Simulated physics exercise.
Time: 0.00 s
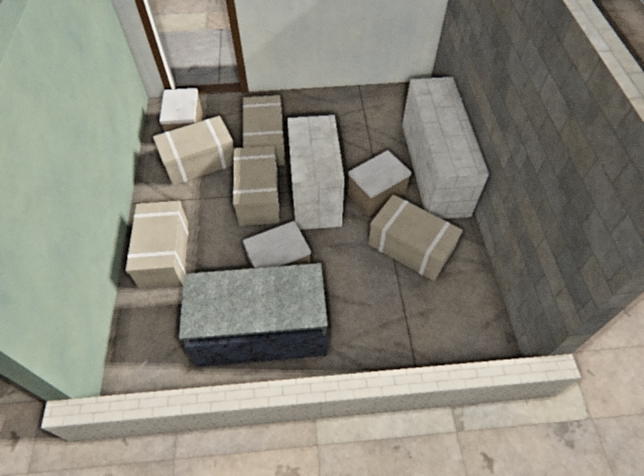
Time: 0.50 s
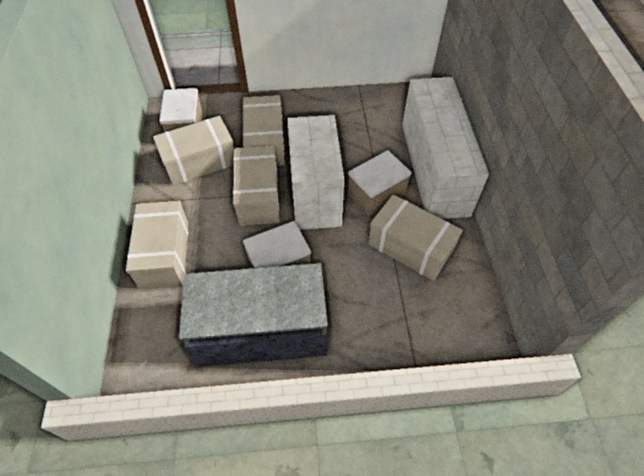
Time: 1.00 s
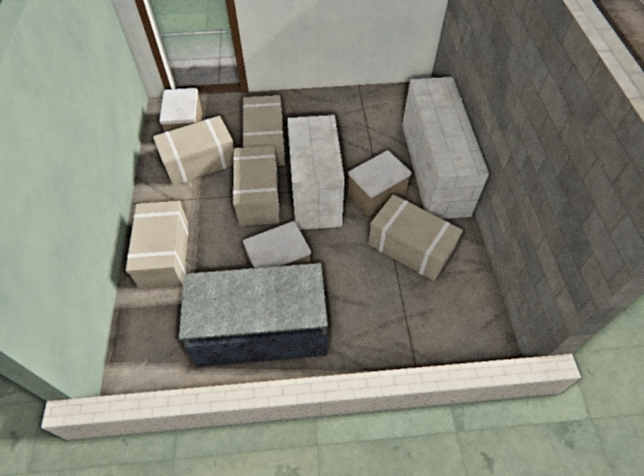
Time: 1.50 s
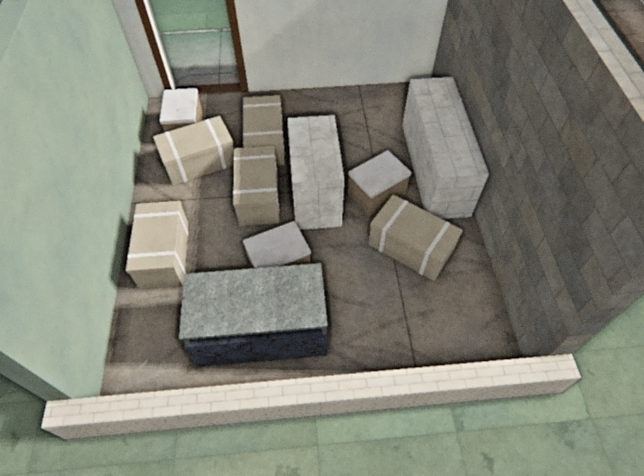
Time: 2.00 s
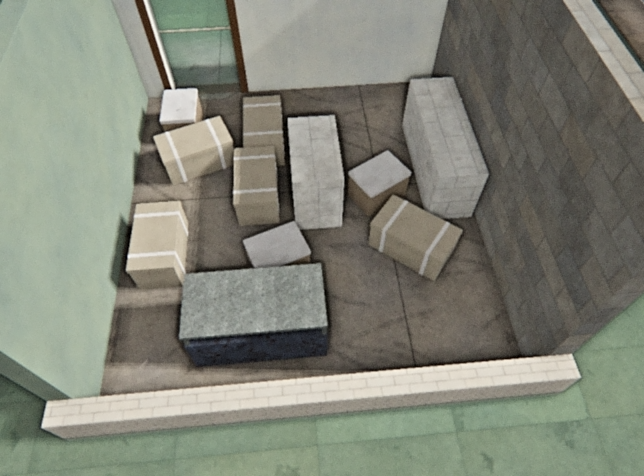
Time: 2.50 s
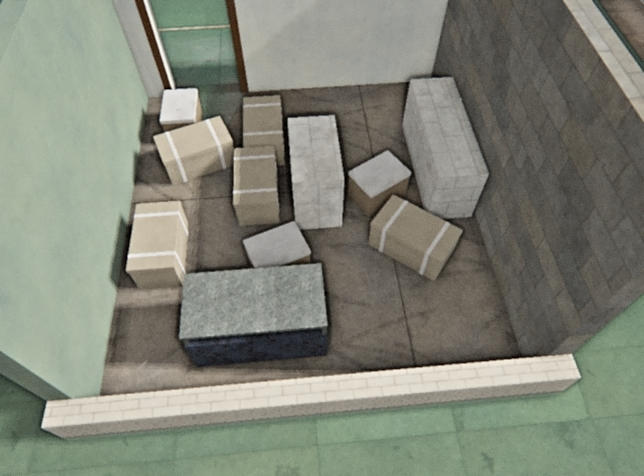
Greenish water spreads over the paving outside a small walled room while the boxes inside stay still.
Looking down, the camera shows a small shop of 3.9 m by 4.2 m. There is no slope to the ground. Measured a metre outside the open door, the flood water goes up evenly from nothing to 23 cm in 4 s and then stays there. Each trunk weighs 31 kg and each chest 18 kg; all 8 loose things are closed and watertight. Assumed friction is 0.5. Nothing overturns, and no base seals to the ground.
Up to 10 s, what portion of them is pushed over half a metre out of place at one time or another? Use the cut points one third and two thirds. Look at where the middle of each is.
It falls at two thirds or above.
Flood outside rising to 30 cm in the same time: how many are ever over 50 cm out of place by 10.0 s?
6.
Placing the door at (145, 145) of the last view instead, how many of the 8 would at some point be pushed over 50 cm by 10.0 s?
Then it comes to 4 of them.
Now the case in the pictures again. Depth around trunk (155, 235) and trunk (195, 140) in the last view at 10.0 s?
12 and 15 cm.
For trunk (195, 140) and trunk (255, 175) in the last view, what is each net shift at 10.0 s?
The first is 200 cm from its start, the second 120 cm.
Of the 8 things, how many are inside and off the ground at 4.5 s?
That would be 1 of them.
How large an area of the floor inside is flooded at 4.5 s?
Roughly 4.0 m2 of it is wet.
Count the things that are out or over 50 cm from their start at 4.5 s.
The number by then is 1.
After 3.5 s 0 of 8 are over 50 cm from their spots; 0 afloat.
After 4.5 s 1 of 8 are over 50 cm from their spots; 1 afloat.
After 7.0 s 5 of 8 are over 50 cm from their spots; 1 afloat.
After 10.0 s 6 of 8 are over 50 cm from their spots, and 6 have been at some point; 4 afloat.
